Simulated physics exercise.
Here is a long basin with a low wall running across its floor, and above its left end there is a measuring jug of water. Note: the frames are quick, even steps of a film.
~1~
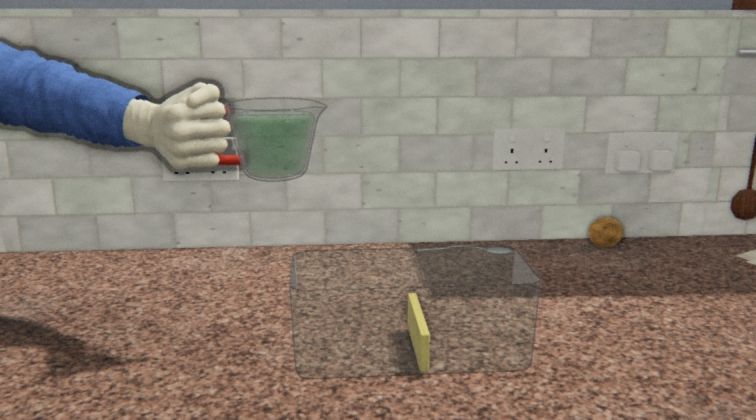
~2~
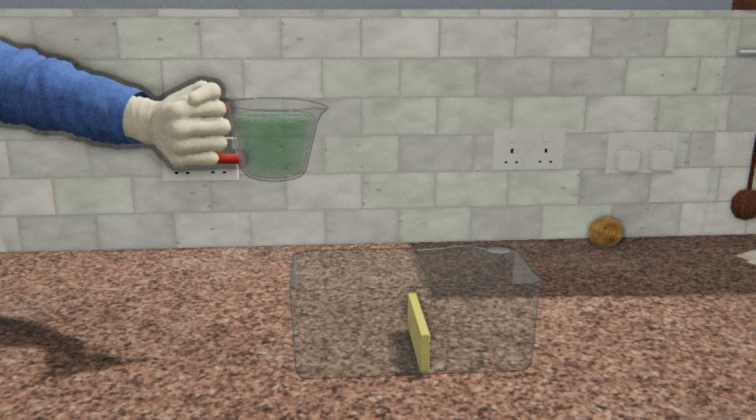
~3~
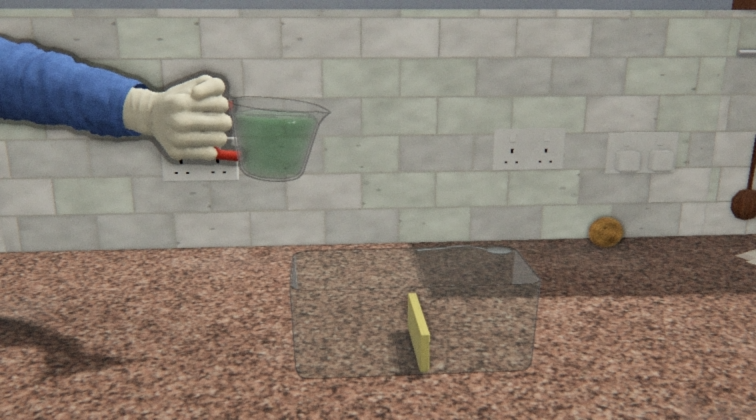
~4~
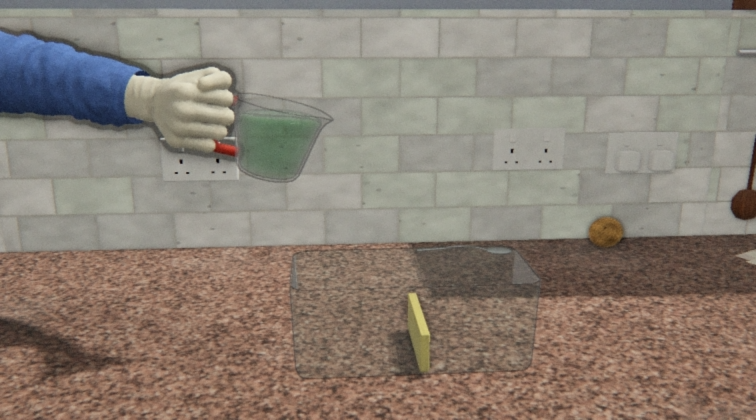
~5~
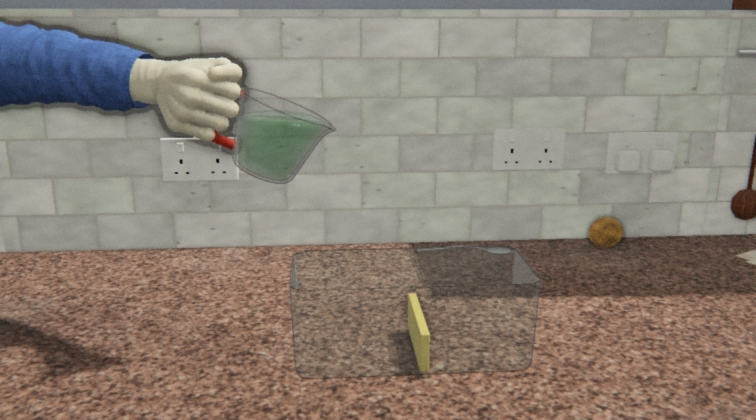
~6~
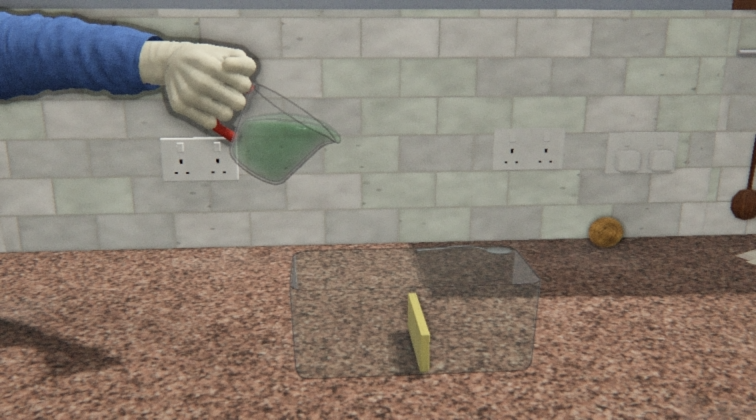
A gloved hand in a blue sleeve held a clear jug of green liquid above a see-through basin with a low yellow wall inside, then gradually tilted the jug to the right.
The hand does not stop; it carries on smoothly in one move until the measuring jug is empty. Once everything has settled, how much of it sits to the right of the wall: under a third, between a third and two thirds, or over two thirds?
Under a third.
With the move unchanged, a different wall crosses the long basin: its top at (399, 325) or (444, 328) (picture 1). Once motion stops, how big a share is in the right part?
First try close to 15 percent, second try close to 20 percent.
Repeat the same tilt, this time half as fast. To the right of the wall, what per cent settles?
Something like 5 in a hundred.
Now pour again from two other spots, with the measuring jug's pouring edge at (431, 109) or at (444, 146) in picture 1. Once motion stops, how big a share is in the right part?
Near 90 % and 90 %.
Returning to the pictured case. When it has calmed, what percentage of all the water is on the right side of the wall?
5 % or thereabouts.
A moment on, the measuring jug is tipped on its side and 30 per cent is still to pour, 29 is left of the wall and 0 right of it.
Next, the measuring jug is tipped right over and 1 per cent is still to pour, 87 is left of the wall and 1 right of it.
Then the measuring jug is tipped right over and 0 per cent is still to pour, 91 is left of the wall and 5 right of it.
Later the measuring jug is tipped right over and 0 per cent is still to pour, 91 is left of the wall and 5 right of it.
In the end 91 per cent lies left of the wall, 5 right of it and 4 outside.
